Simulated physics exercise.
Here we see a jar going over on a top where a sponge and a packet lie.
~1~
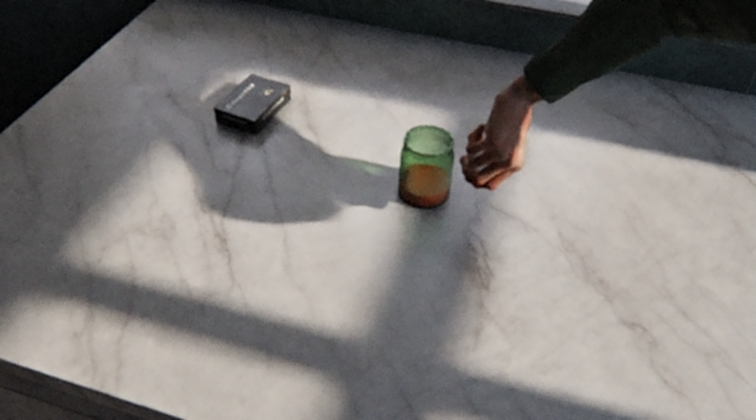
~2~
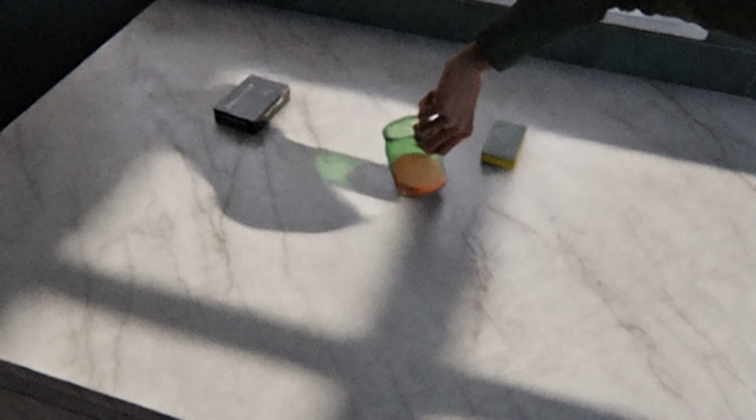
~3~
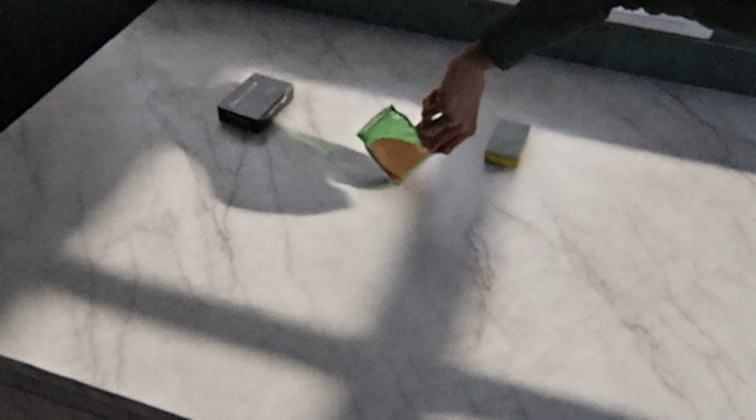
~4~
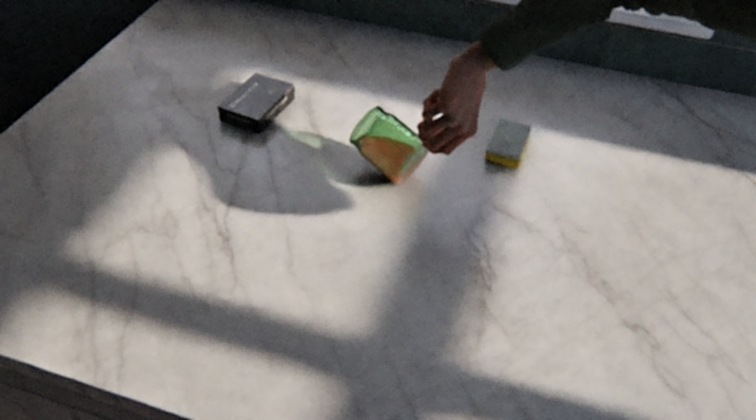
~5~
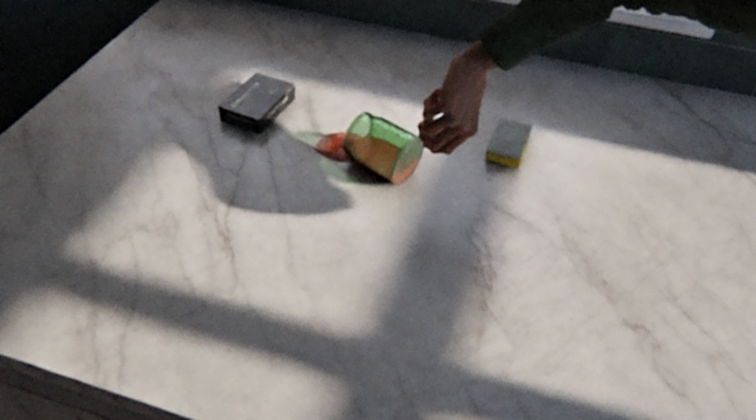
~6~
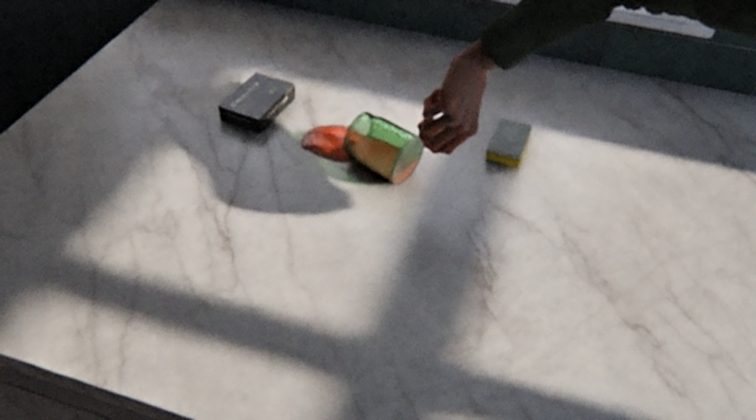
A hand pushes a green jar over to the left, and orange-red liquid spills out.
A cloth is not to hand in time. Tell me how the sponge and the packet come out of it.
For the sponge the answer is that it avoids the spill; for the packet, that it meets the spill.
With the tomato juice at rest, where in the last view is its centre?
Near (305, 114).
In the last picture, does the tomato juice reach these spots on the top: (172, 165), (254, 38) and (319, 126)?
So, first left alone, next left alone, and last got to.
Soon after, the puddle covers about as much as a saucer; the sponge is dry; the packet is wet.
Later, the puddle covers about as much as a plate; the sponge is dry; the packet is wet.
In the end, the puddle covers about as much as a plate; the sponge is dry; the packet is wet.
